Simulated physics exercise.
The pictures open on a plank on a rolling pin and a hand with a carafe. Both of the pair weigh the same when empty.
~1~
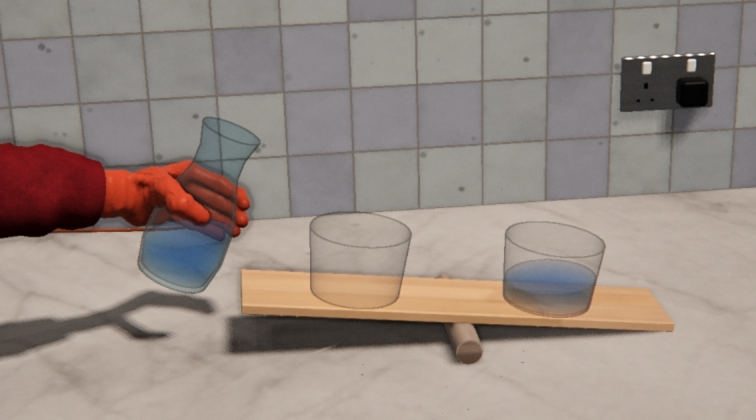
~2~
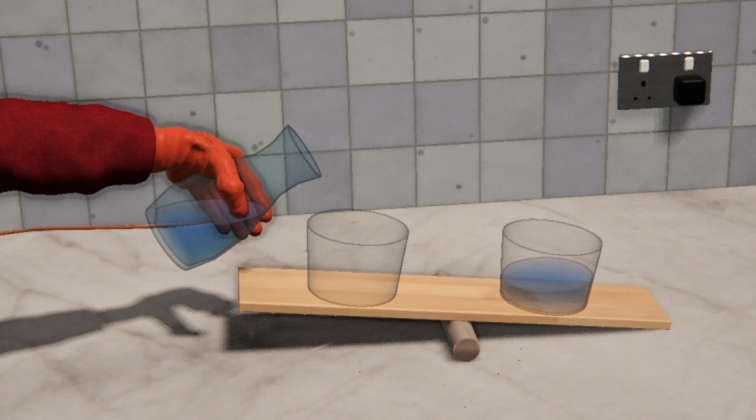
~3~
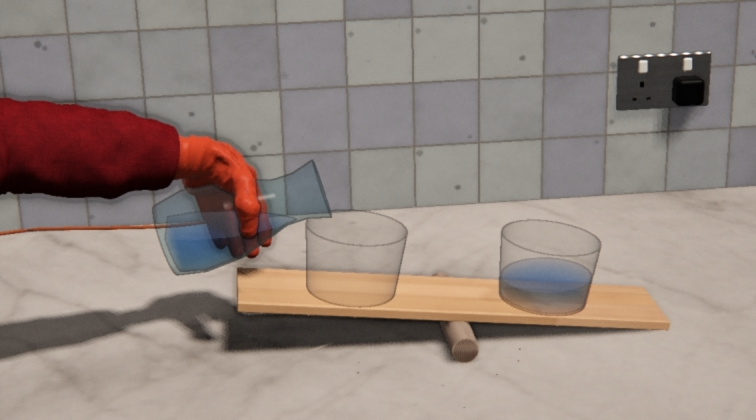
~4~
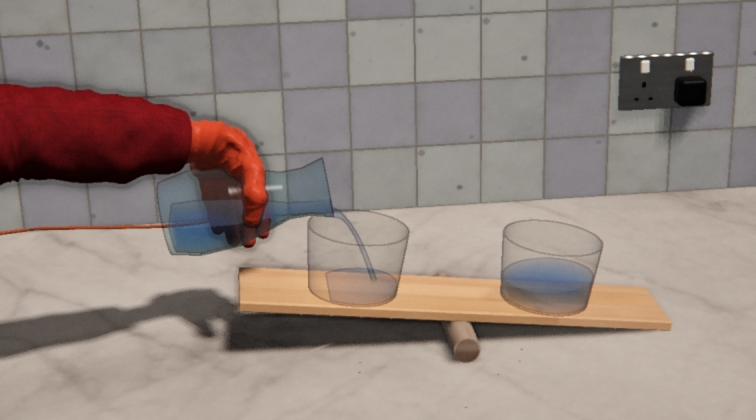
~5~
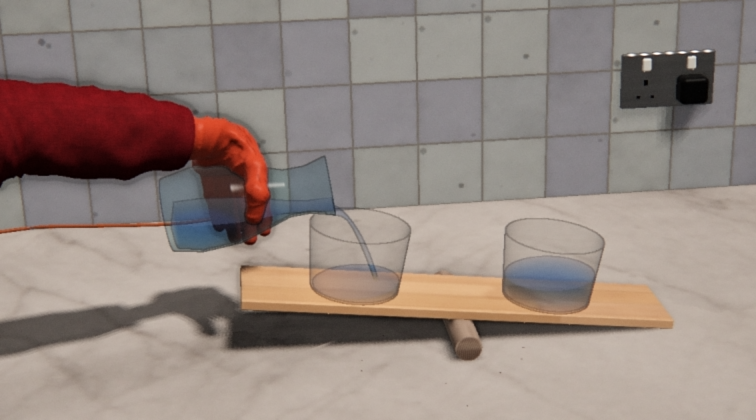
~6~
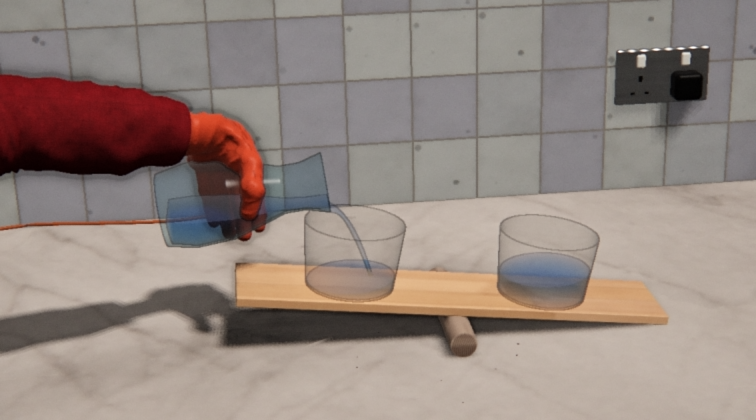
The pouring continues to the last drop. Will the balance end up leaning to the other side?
Yes - it's going to go over, I'd say.
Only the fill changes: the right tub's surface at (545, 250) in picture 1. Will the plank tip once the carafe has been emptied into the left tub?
My ruling: It sits tight.
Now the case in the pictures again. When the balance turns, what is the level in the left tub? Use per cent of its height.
About 30 per cent.
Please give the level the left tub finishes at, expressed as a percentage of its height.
I'd put it at some 45 per cent.
Shortly, the left tub is about a quarter full; the plank leans as before.
Then, the left tub is about a third full; the plank has swung over, and that end is down.
At the finish, the left tub is about half full; the plank has swung over, and that end is down.
